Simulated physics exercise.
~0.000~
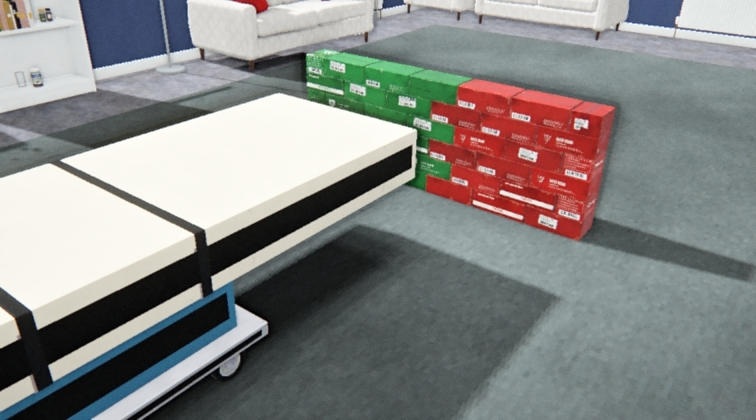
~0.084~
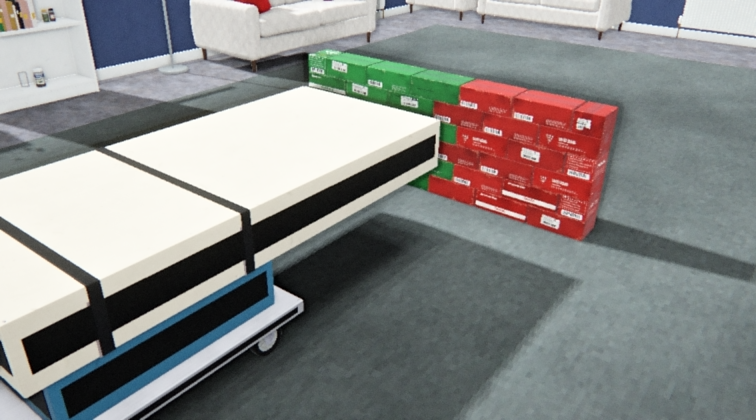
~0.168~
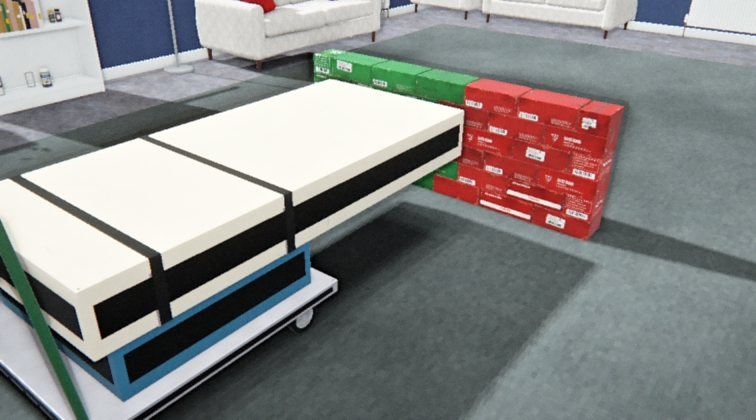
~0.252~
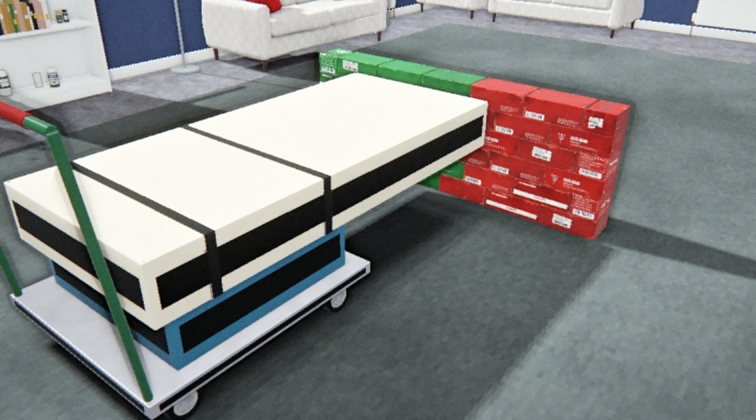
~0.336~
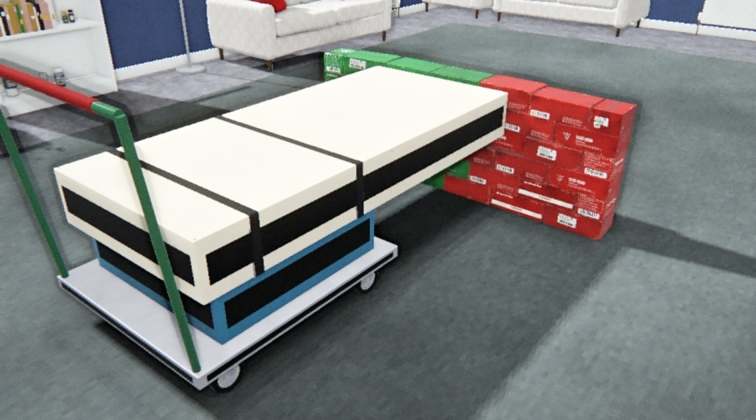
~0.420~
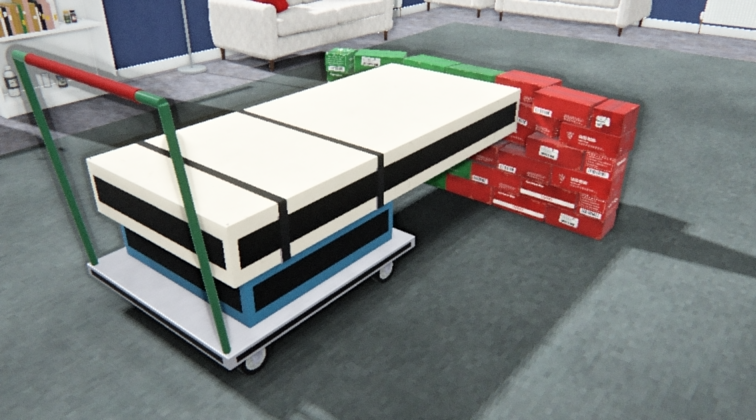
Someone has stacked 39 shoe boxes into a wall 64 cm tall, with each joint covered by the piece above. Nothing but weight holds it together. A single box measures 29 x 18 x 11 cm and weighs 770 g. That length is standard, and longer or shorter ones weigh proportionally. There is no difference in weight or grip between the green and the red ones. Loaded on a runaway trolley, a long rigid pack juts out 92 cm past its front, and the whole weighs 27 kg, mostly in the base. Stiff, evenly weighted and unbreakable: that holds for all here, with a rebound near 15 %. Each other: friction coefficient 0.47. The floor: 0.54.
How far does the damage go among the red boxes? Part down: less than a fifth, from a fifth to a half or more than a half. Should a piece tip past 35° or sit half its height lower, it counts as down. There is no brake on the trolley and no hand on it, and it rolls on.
Tally: A fifth through a half.
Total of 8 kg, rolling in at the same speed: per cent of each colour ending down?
Down at the end: Green 50 per cent, red 30 per cent.
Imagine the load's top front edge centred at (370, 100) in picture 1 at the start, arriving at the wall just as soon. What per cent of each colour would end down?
Down at the end: Green 50 per cent, red 30 per cent.
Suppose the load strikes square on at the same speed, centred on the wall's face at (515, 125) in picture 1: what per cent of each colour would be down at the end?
The green ones would be 20 per cent down and the red ones 80 per cent.
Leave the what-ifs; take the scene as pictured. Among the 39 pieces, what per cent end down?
Near enough 40 per cent of them, I reckon.
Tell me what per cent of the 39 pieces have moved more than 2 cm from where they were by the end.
The share is 80 per cent.
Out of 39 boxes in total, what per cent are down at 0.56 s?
At that instant, 25 percent.
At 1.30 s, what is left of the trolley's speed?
I'd put it at roughly 0.5 m/s.
Around 0.56 s, load 31 cm past the wall's line, still rolling; 3 of the 18 red boxes down (9 of 39 in all colours); top red box unmoved; top green box tipped 14°.
Around 0.82 s, load 62 cm past the wall's line, still rolling; 5 of the 18 red boxes down (15 of 39 in all colours); top red box unmoved; top green box tipped 52°, 36 cm lower.
Around 1.30 s, load 1.08 m past the wall's line, still rolling; 5 of the 18 red boxes down (15 of 39 in all colours); top red box unmoved; top green box 53 cm lower.
Finally (2.5 s), load 1.15 m past the wall's line, stopped; 5 of the 18 red boxes down (16 of 39 in all colours); top red box unmoved; top green box 53 cm lower. That is 28 per cent. Seen by the last camera, middles, top red box near (616, 117), top green box near (434, 118).
